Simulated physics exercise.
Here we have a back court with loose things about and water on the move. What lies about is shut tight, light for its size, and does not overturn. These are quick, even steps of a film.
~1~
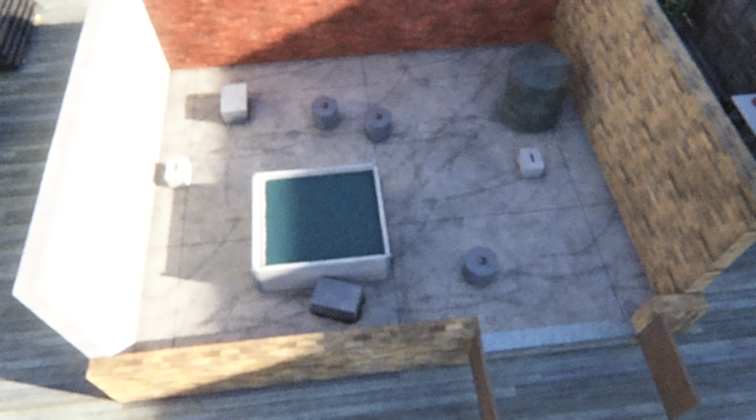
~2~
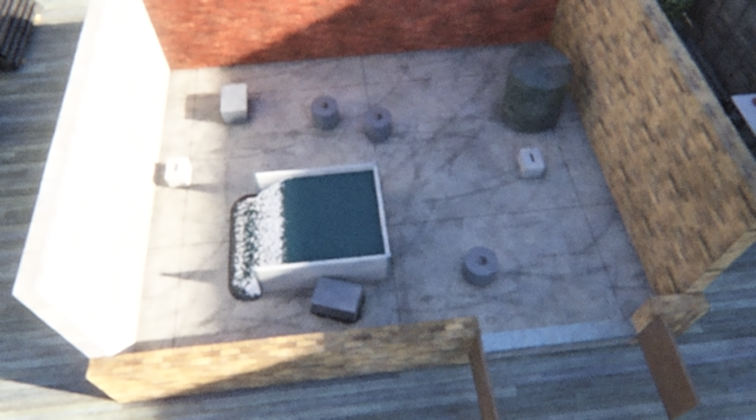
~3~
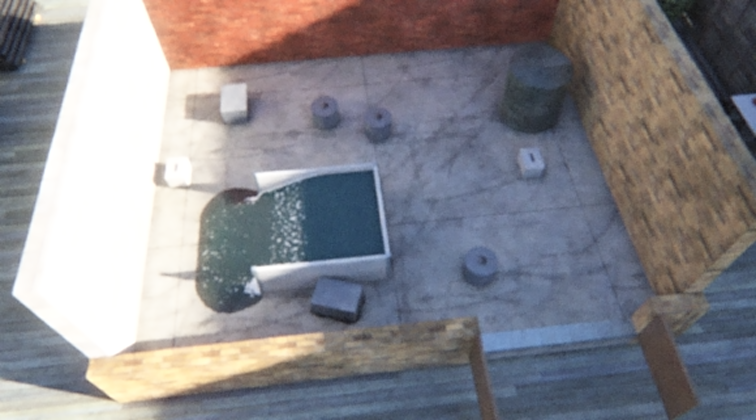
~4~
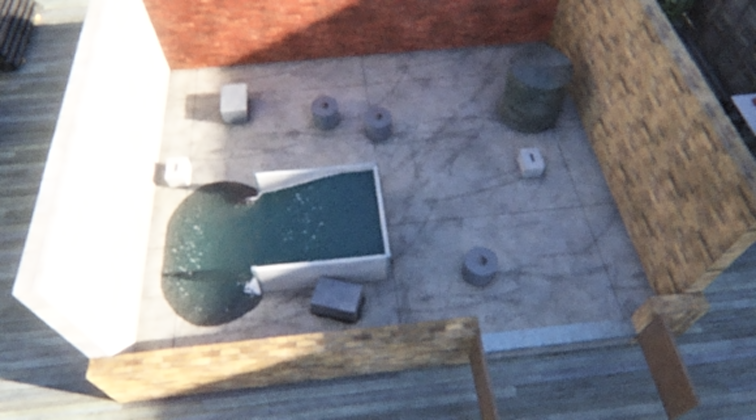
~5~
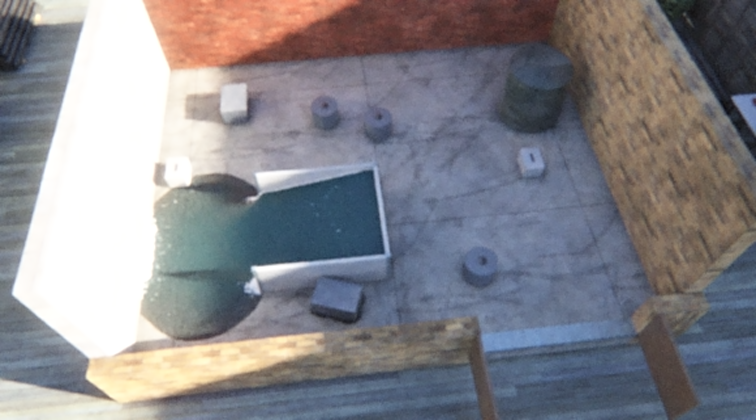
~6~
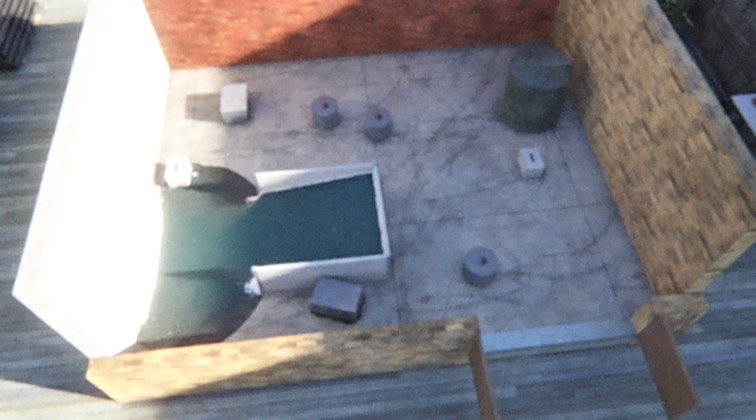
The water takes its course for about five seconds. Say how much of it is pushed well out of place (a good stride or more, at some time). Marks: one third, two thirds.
It is not even a third.
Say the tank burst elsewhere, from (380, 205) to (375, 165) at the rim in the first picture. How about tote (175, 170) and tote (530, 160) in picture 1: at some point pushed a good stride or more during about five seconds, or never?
As listed: Under that, shifted that much.
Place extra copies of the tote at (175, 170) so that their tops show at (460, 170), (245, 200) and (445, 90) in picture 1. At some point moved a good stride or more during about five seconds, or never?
As listed: Short of that, that far or more, no.
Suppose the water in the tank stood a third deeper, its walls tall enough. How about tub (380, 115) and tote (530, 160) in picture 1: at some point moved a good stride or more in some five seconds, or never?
In turn: Not that far, never so far.
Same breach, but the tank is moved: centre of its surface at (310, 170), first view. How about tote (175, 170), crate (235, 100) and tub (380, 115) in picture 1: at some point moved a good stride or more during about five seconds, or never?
In that order: Swept aside, short of that, less than that.
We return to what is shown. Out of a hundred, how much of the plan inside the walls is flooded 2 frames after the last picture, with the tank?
Near 20 in a hundred.
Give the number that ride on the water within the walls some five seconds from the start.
I count 0.
A moment on, 0 of 7 are well off their spots; 0 afloat.
Next, 1 of 7 are well off their spots; 0 afloat.
Later, 2 of 7 are well off their spots; 1 afloat.
In the end, 2 of 7 are well off their spots, and 2 have been at some point; 0 afloat.
